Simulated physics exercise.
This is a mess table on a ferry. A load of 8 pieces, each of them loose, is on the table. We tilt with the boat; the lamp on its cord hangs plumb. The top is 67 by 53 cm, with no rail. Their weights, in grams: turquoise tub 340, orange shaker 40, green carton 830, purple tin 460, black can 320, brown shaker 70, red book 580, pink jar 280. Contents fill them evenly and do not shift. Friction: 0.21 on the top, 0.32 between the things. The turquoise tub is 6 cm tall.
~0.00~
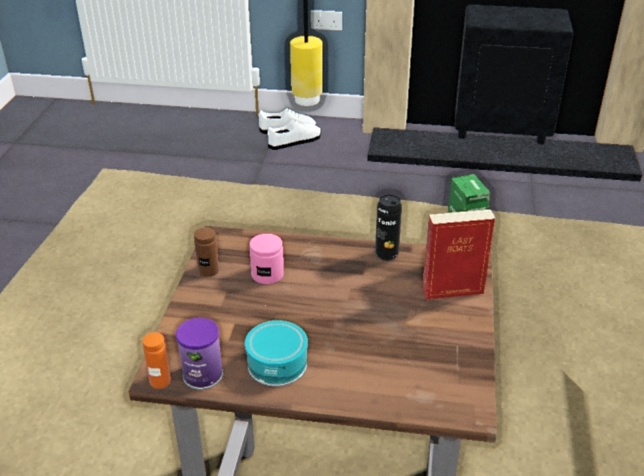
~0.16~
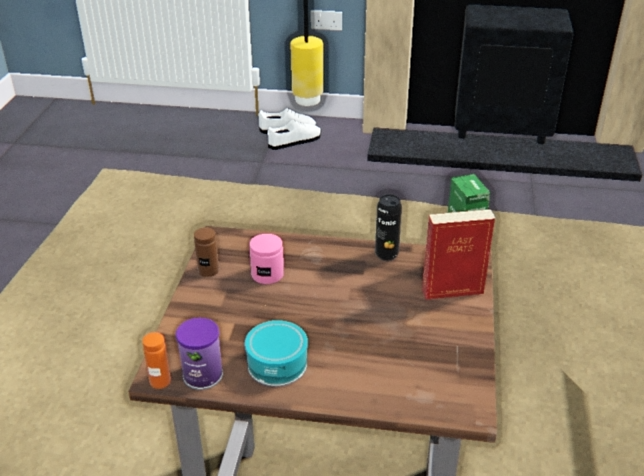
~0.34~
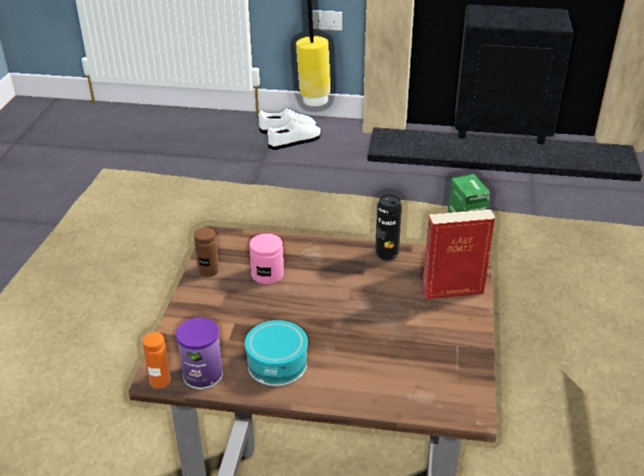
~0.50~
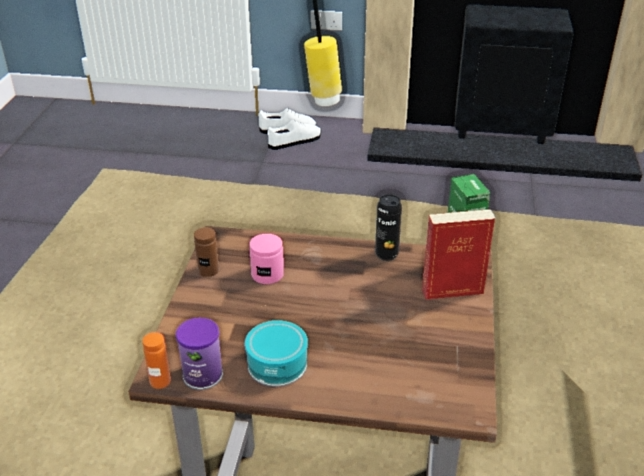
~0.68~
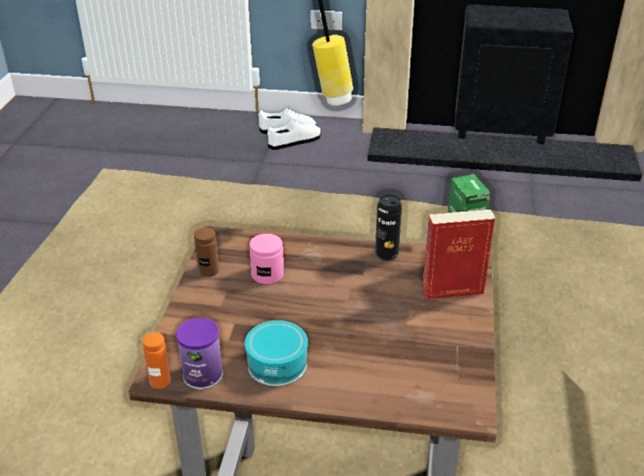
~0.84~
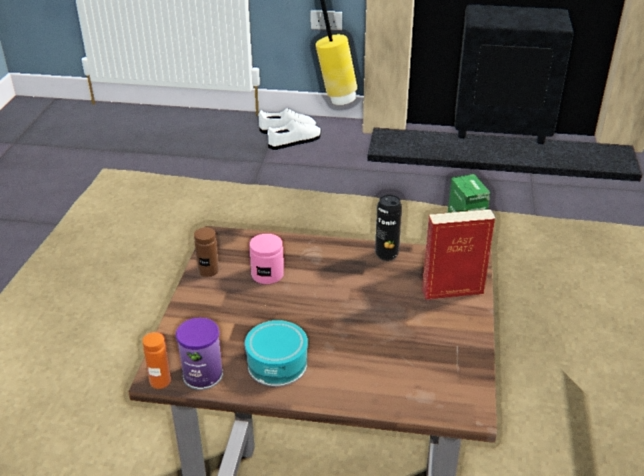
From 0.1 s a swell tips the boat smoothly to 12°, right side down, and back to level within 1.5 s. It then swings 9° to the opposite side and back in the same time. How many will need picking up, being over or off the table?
In all, zero.
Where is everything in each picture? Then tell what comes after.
Boat level; turquoise tub (277, 353); orange shaker (157, 361), in the first frame.
Boat level; black can (388, 229); brown shaker (207, 252), in the second frame.
Floor tilted 3°, right side down; red book (457, 256); pink jar (267, 259), in the third frame.
Floor tilted 7°, right side down; purple tin (200, 354), in the fourth frame.
Floor tilted 11°, right side down; black can (388, 229); brown shaker (207, 252), in the fifth frame.
Floor tilted 12°, right side down; turquoise tub (277, 353); orange shaker (157, 361), in the sixth frame.
After 1.34 s, floor tilted 3°, right side down.
After 2.24 s, floor tilted 9°, left side down.
After 3.04 s, boat level.
At rest (3.6 s), all 8 in place, give or take 5 cm. In the last view, turquoise tub near (277, 353), orange shaker near (157, 361).
